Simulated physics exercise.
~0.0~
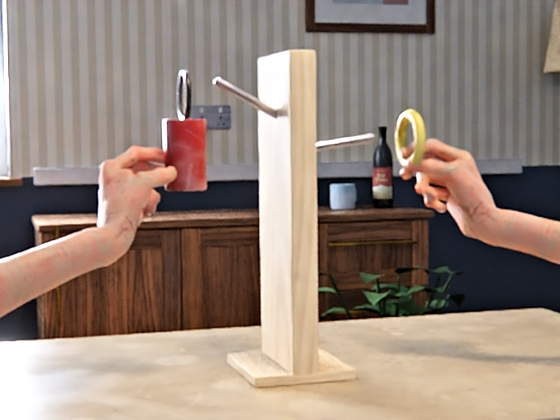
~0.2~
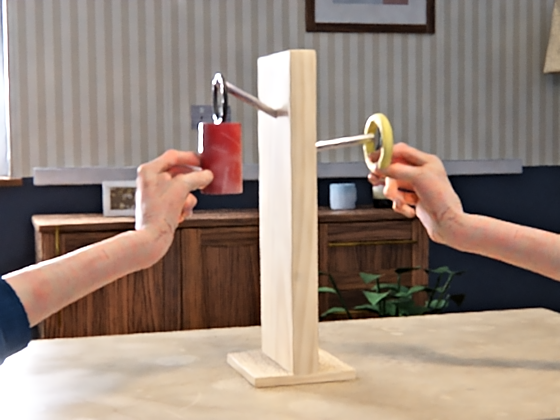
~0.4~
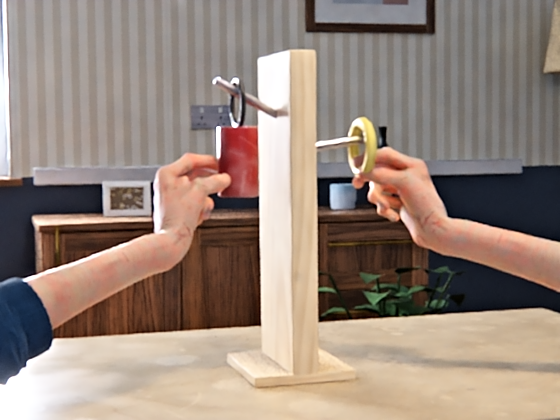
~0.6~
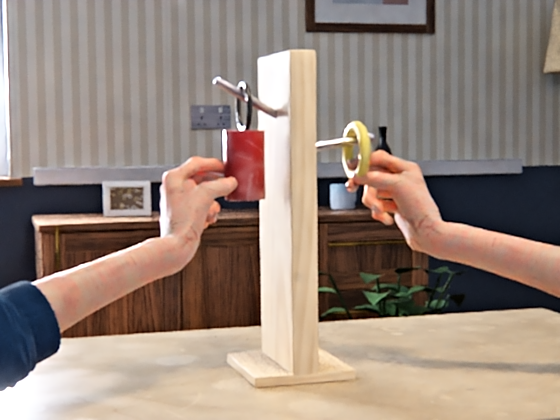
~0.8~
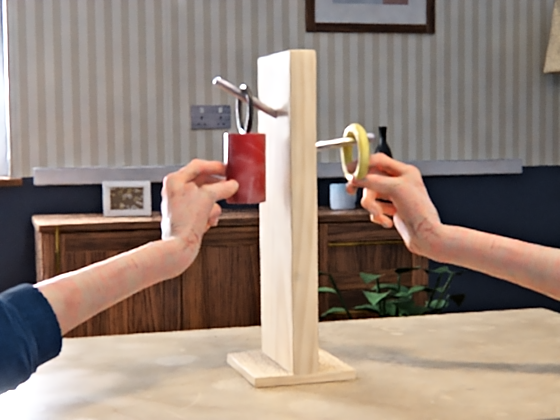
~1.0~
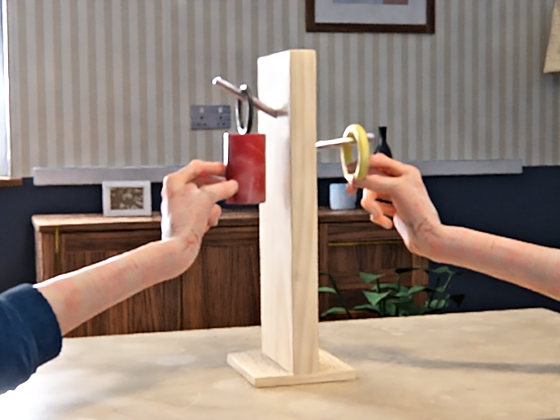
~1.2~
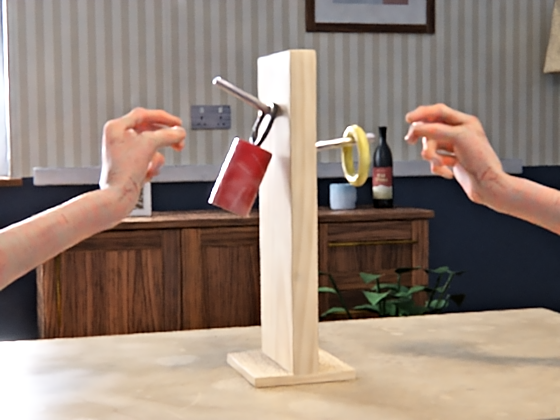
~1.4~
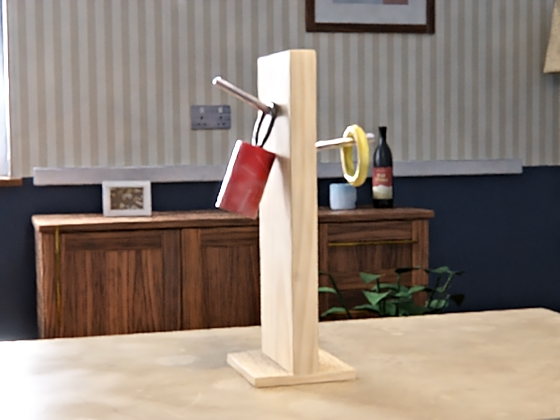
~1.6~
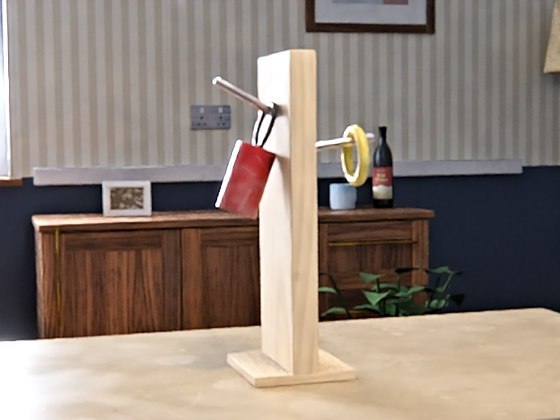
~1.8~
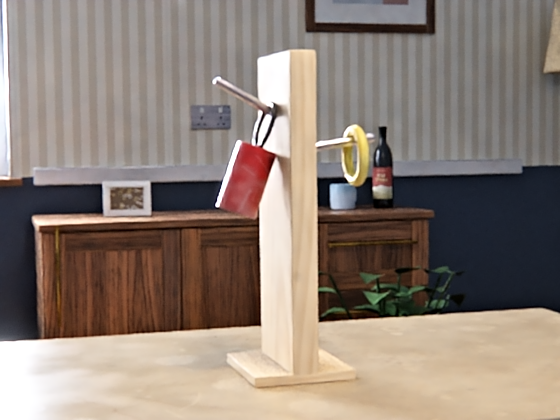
At the start, two hands reach in from either side of a wooden stand on a table, the left one holding a small red lantern-like object with a ring on top and the right one a roll of yellow tape. The hands move inward, bringing the ring and the tape onto the pegs. They hold nearly still there for a moment. Then both hands let go and draw back, and the red object drops slightly and tilts while the tape stays put. Finally, with the hands gone, both hang motionless from their pegs, the red one still slanted.
